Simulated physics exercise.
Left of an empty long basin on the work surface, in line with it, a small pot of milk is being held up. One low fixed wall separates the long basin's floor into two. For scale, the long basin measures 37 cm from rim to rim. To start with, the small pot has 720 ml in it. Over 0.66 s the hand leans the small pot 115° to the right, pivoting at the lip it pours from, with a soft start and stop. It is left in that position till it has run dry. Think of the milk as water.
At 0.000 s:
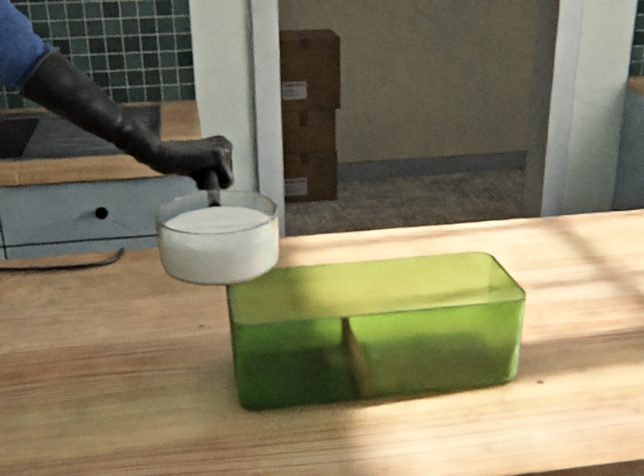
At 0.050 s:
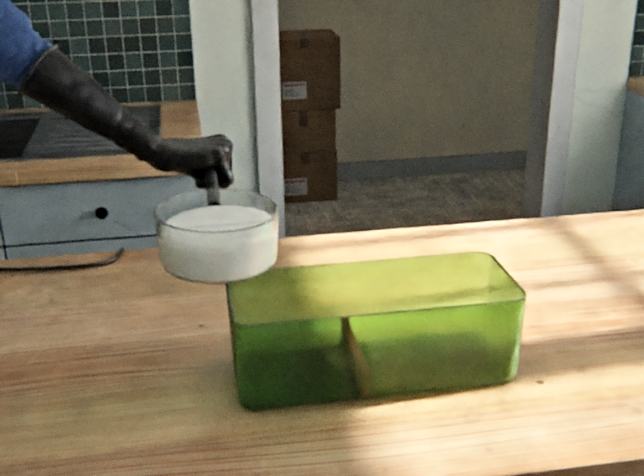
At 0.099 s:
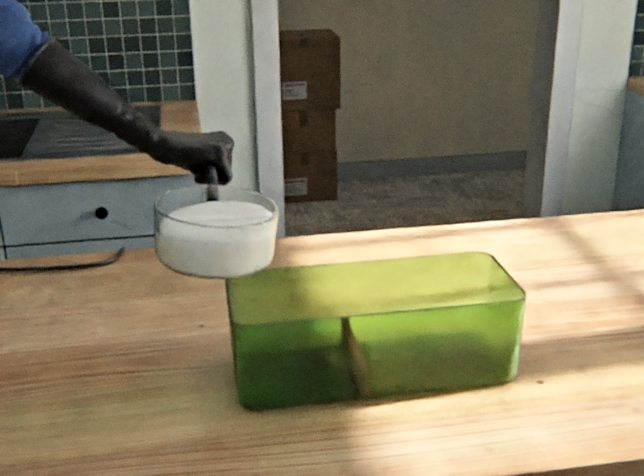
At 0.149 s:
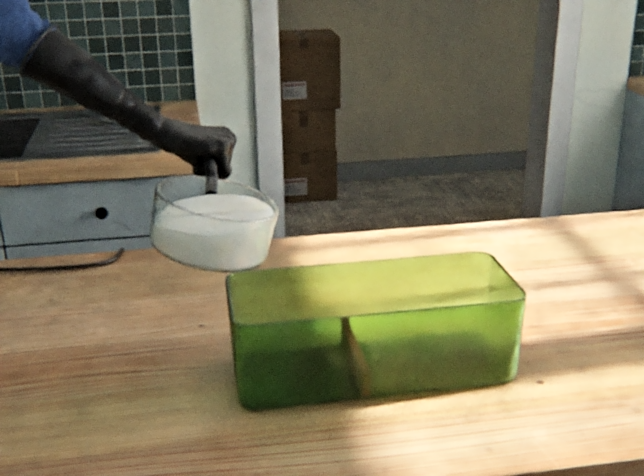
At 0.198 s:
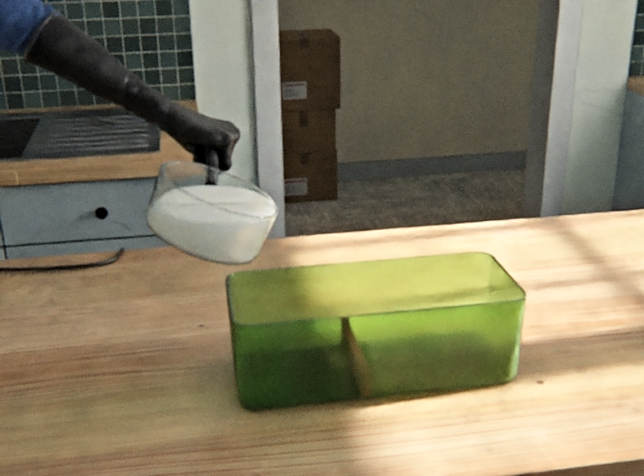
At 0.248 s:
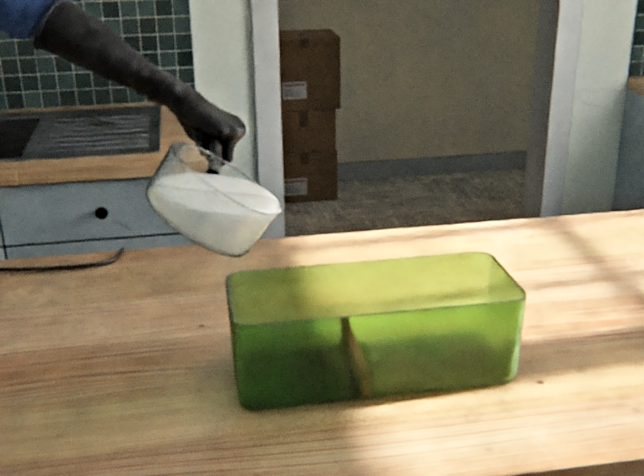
The video shows a black-gloved hand holding a small clear pot of white liquid above and left of a green translucent basin on a wooden worktop, then gradually tilting the pot to the right while the basin stays still.
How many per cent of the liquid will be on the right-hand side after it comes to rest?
Some 69 per cent will be on the right-hand side.
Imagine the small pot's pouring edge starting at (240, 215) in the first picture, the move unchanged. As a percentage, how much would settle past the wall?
In that case roughly 30 per cent.
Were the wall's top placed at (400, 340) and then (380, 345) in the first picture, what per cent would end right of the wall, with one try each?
One try each: Around 15 percent and then around 45 percent.
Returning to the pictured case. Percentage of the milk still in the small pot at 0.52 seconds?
Near 26 in a hundred.
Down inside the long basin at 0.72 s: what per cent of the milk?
Value: Approx. 92 %.
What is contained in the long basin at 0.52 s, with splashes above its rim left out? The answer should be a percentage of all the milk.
Around 12 percent.
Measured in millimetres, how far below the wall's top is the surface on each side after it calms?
Close to 26 mm left and close to 16 mm right.
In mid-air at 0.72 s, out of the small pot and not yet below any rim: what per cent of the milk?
I'd put it at about 7 per cent of the liquid.
By 0.52 s the tilt is 103° and 25 per cent is still to pour, 8 is left of the wall and 4 right of it.
By 0.72 s the tilt is 115° and 1 per cent is still to pour, 16 is left of the wall and 76 right of it.
By 0.93 s the tilt is 115° and 0 per cent is still to pour, 24 is left of the wall and 69 right of it.
By 1.16 s the tilt is 115° and 0 per cent is still to pour, 27 is left of the wall and 69 right of it.
At rest 27 per cent lies left of the wall, 69 right of it and 4 outside.
